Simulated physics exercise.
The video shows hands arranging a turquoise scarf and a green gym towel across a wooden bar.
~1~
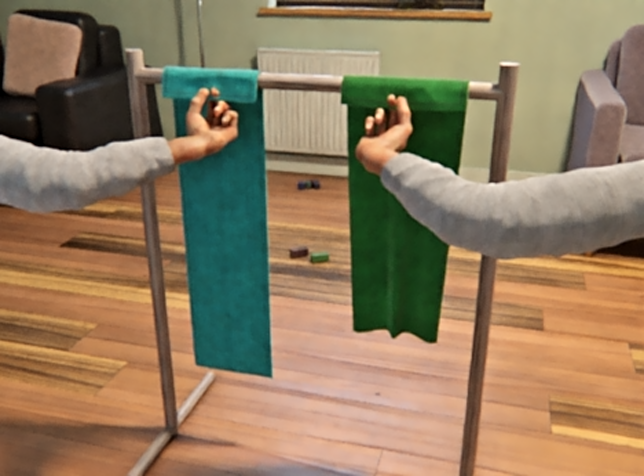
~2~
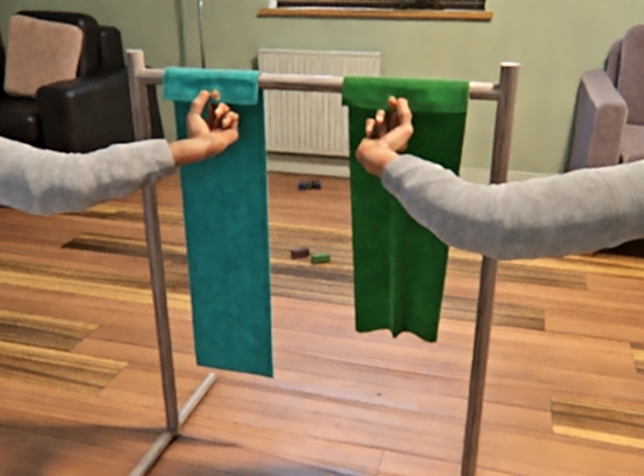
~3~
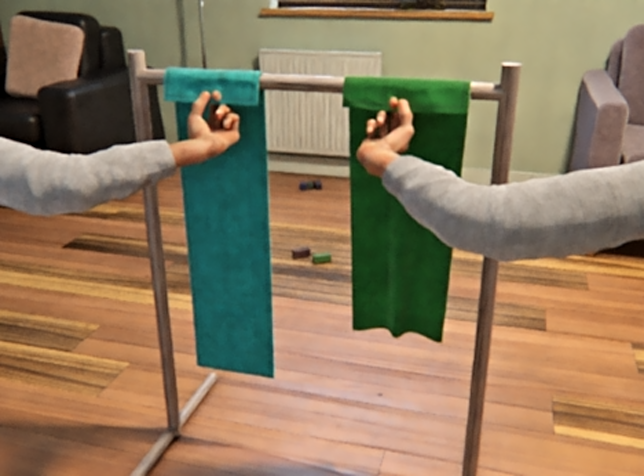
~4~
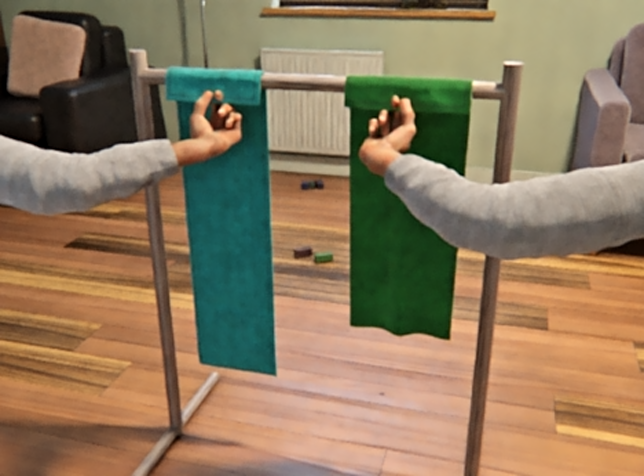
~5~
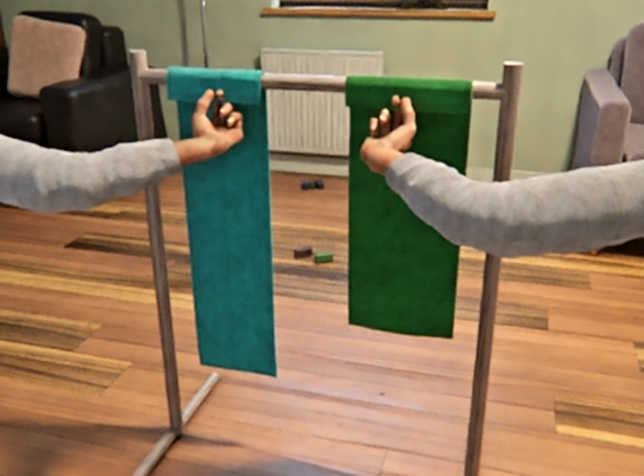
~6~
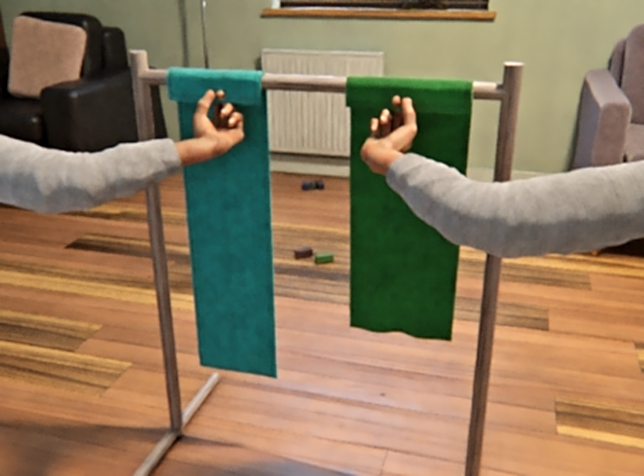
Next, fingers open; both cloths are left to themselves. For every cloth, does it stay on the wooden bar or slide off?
In order: The turquoise scarf comes off; the green gym towel comes off.
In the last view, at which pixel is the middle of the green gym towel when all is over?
(393, 467).
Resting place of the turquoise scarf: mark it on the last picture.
(243, 441).
Then, 0.28 s on from there, scarf on the move, front hem rising; gym towel clear of the rail and dropping near (403, 266).
Then, 0.48 s on from there, scarf clear of the rail and dropping near (238, 381); gym towel clear of the rail and dropping near (396, 426).
Then, 0.68 s on from there, scarf in a heap on the floor near (243, 439); gym towel in a heap on the floor near (394, 466).
In the end, scarf in a heap on the floor near (243, 441); gym towel in a heap on the floor near (394, 467). The turquoise scarf slides off and the green gym towel slips to the floor.
